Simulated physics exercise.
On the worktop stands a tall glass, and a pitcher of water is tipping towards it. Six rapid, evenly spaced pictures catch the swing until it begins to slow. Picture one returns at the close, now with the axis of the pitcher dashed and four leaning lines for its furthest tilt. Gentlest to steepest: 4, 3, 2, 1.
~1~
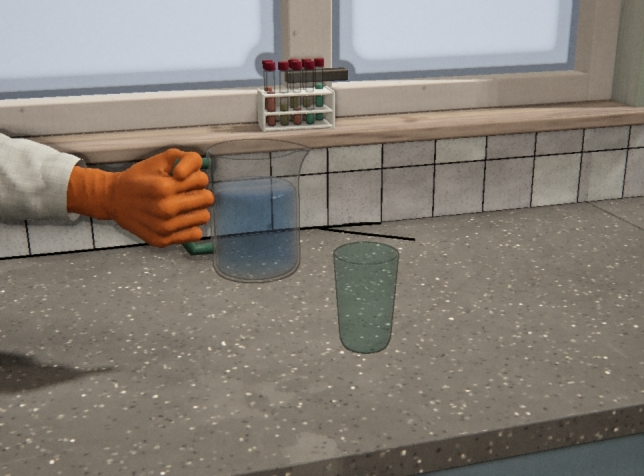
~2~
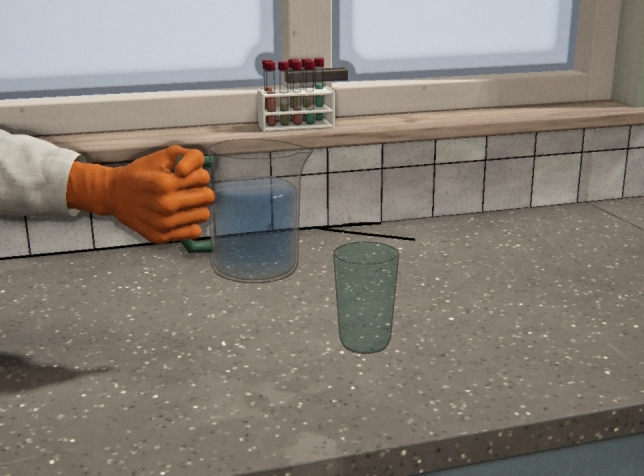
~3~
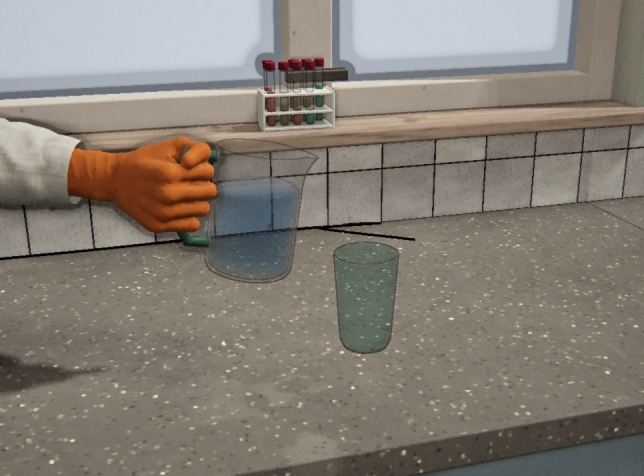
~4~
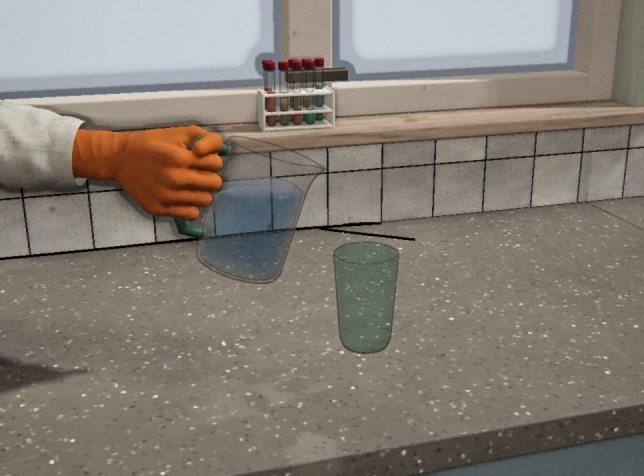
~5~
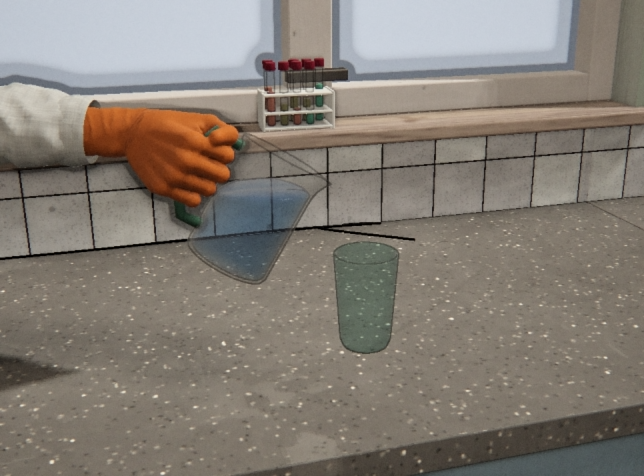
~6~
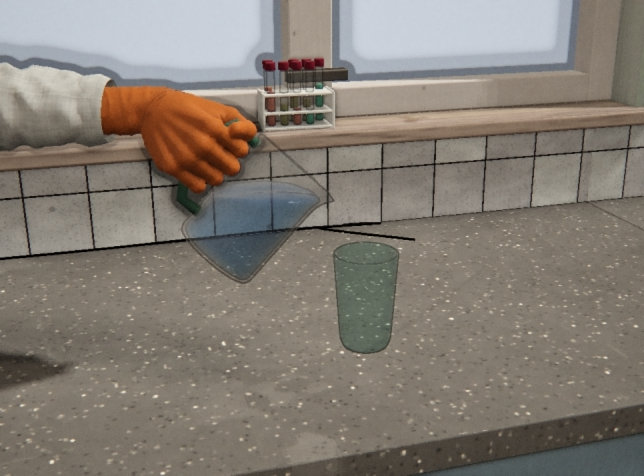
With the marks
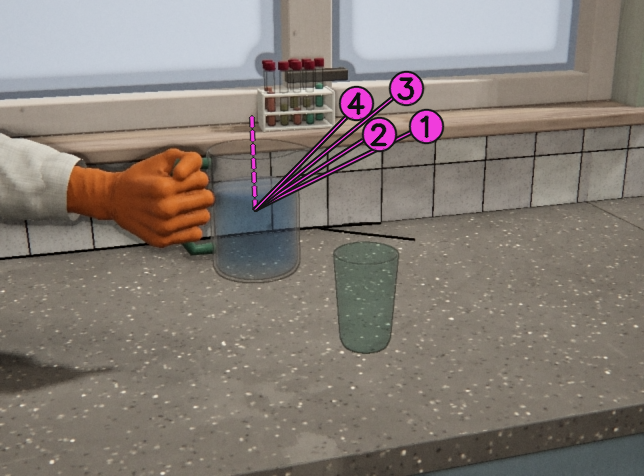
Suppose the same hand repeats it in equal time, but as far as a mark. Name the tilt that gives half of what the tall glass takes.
1 beats the others.
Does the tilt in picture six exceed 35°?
Yes.
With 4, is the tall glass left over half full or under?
Under.
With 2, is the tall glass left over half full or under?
Under half.
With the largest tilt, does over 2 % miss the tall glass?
No, it does not.
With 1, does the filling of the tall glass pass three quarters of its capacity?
No, it does not.
In magenta, 1 at (410, 132); 2 at (362, 140); 3 at (392, 97); 4 at (345, 117).
For line 1, the tall glass ends with about 49 % of what it can hold.
For line 2, the tall glass ends with about 32 % of what it can hold.
For line 3, the tall glass ends with about 19 % of what it can hold.
For line 4, the tall glass ends with about 9 % of what it can hold.
